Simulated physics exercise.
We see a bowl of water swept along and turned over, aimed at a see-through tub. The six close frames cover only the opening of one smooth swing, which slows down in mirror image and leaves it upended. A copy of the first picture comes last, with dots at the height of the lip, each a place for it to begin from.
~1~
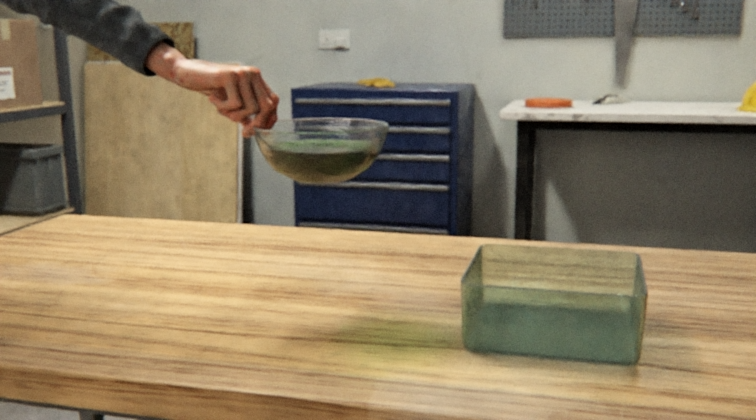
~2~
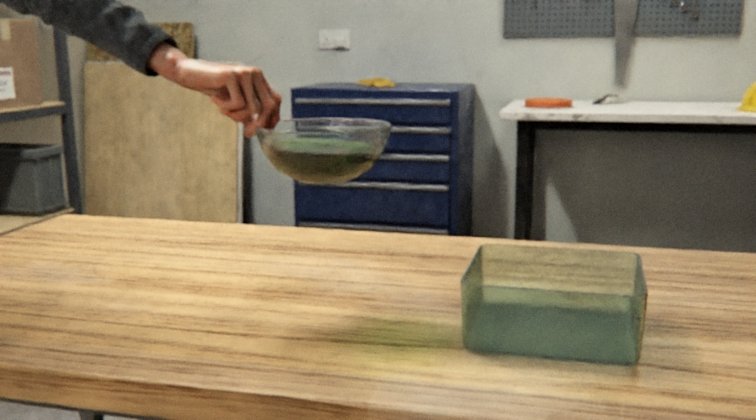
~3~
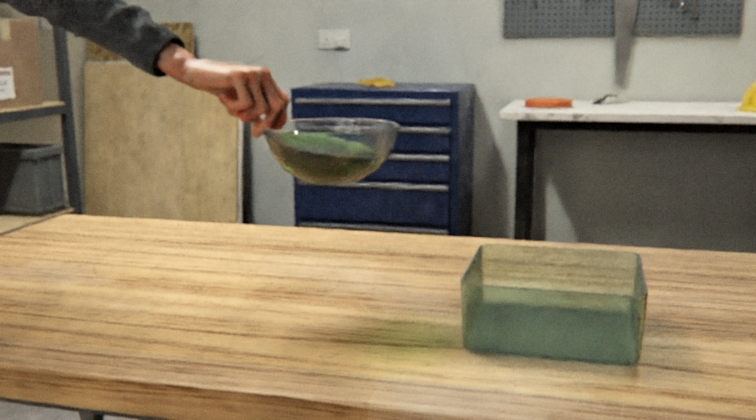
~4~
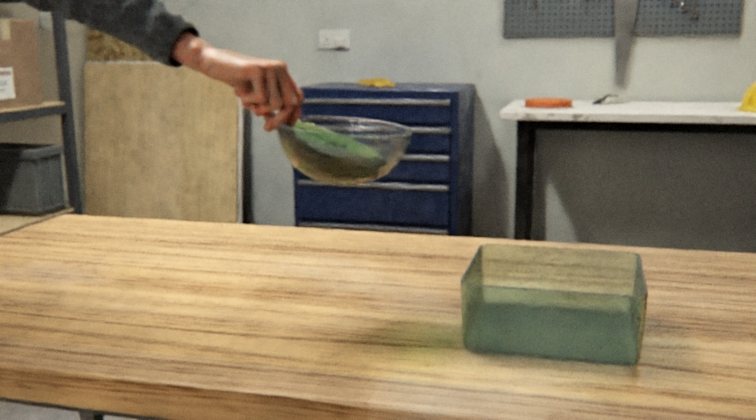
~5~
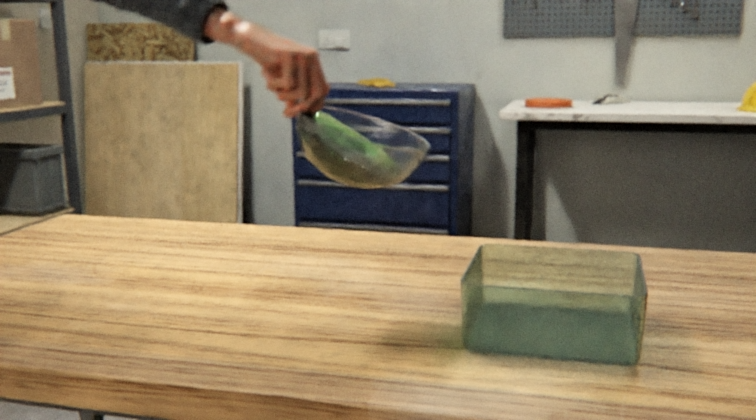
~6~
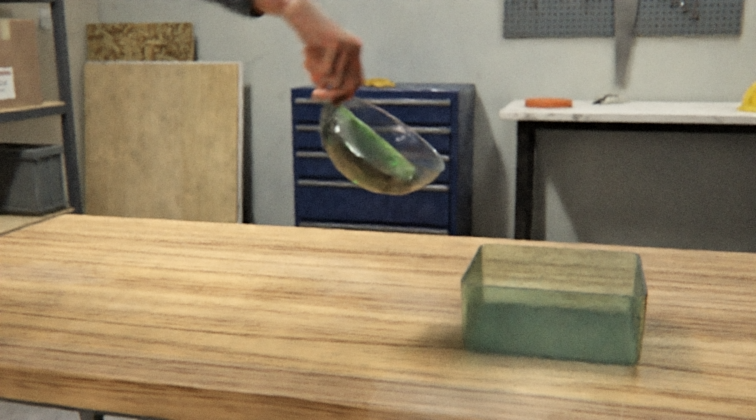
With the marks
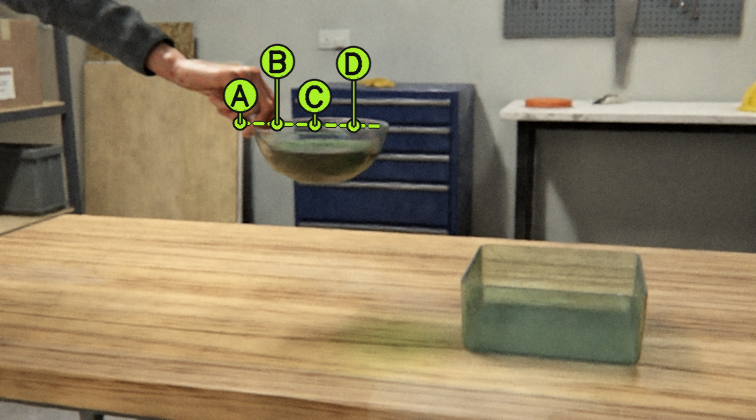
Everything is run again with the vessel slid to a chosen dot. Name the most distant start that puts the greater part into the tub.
I would pick spot D.
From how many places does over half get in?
One of the four.
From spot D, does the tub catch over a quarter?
Yes, it does.
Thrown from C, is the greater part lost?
Yes.
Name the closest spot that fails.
Here it is spot C.
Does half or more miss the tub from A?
Yes, it does.
In lime, A at (240, 123); B at (277, 123); C at (314, 124); D at (353, 125).
If A is chosen, about 0 % lands in the tub, 100 % falls short.
If B is chosen, about 0 % lands in the tub, 96 % falls short and 4 % goes beside or beyond.
If C is chosen, about 19 % lands in the tub, 73 % falls short and 8 % goes beside or beyond.
If D is chosen, about 69 % lands in the tub, 13 % falls short and 18 % goes beside or beyond.
